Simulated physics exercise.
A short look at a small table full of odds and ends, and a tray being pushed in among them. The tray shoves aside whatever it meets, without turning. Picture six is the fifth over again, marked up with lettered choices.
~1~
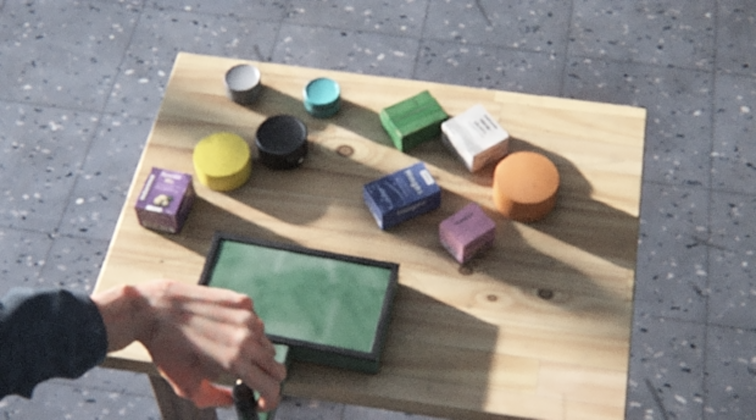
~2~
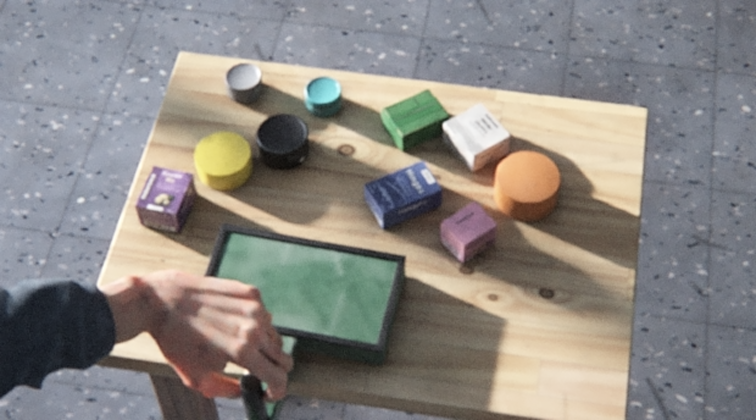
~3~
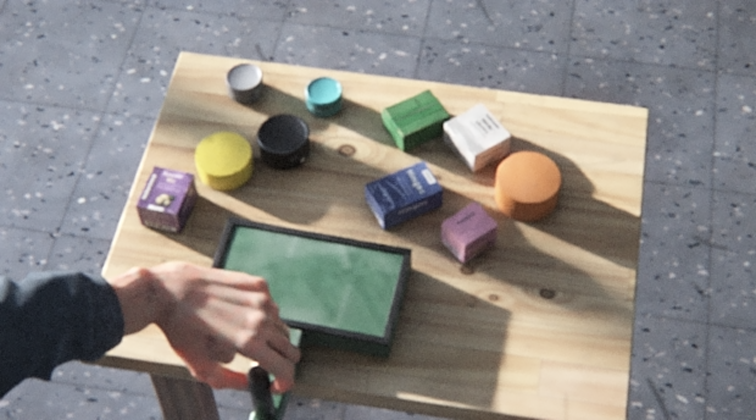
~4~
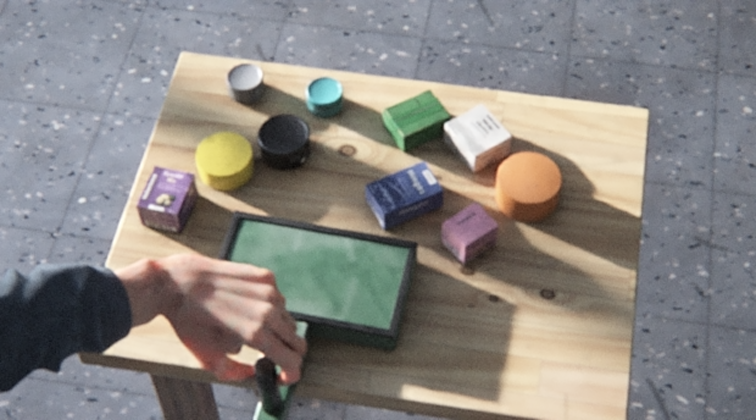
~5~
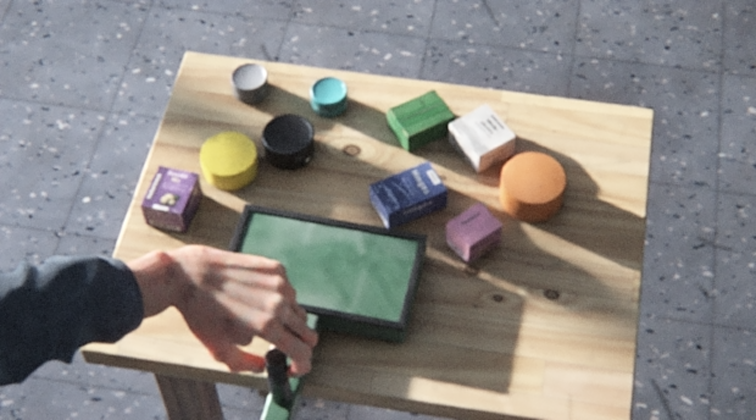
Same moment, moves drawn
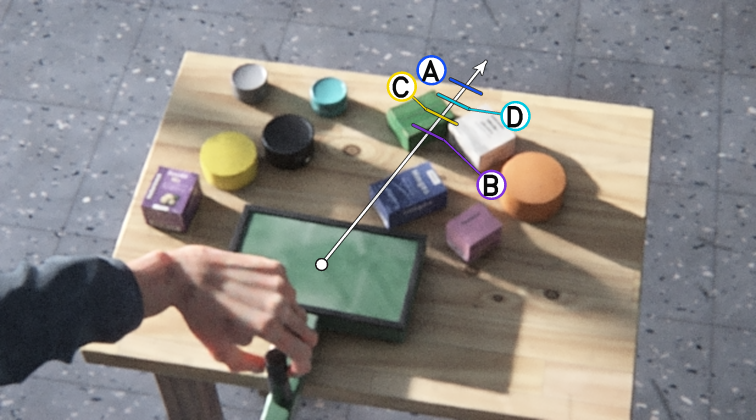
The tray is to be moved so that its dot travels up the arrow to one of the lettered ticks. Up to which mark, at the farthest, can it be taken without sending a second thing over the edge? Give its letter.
Stop at B.
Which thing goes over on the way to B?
The green box goes over.
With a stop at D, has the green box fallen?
By then, yes.
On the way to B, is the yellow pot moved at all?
No.
On the marked copy, A at (466, 87); B at (429, 132); C at (441, 116); D at (453, 102); the arrow from (322, 265) to (486, 61); the white dot at (322, 265).
Following B. Soon after the start, tray (363, 223); blue box (421, 172); pink packet (484, 233).
Later, tray (401, 175); green box (442, 83); white box (497, 125).
In the end, tray (428, 141); green box over the edge; white box (514, 95); one fallen.
As for the rest, A drops three; C drops three; D drops three.
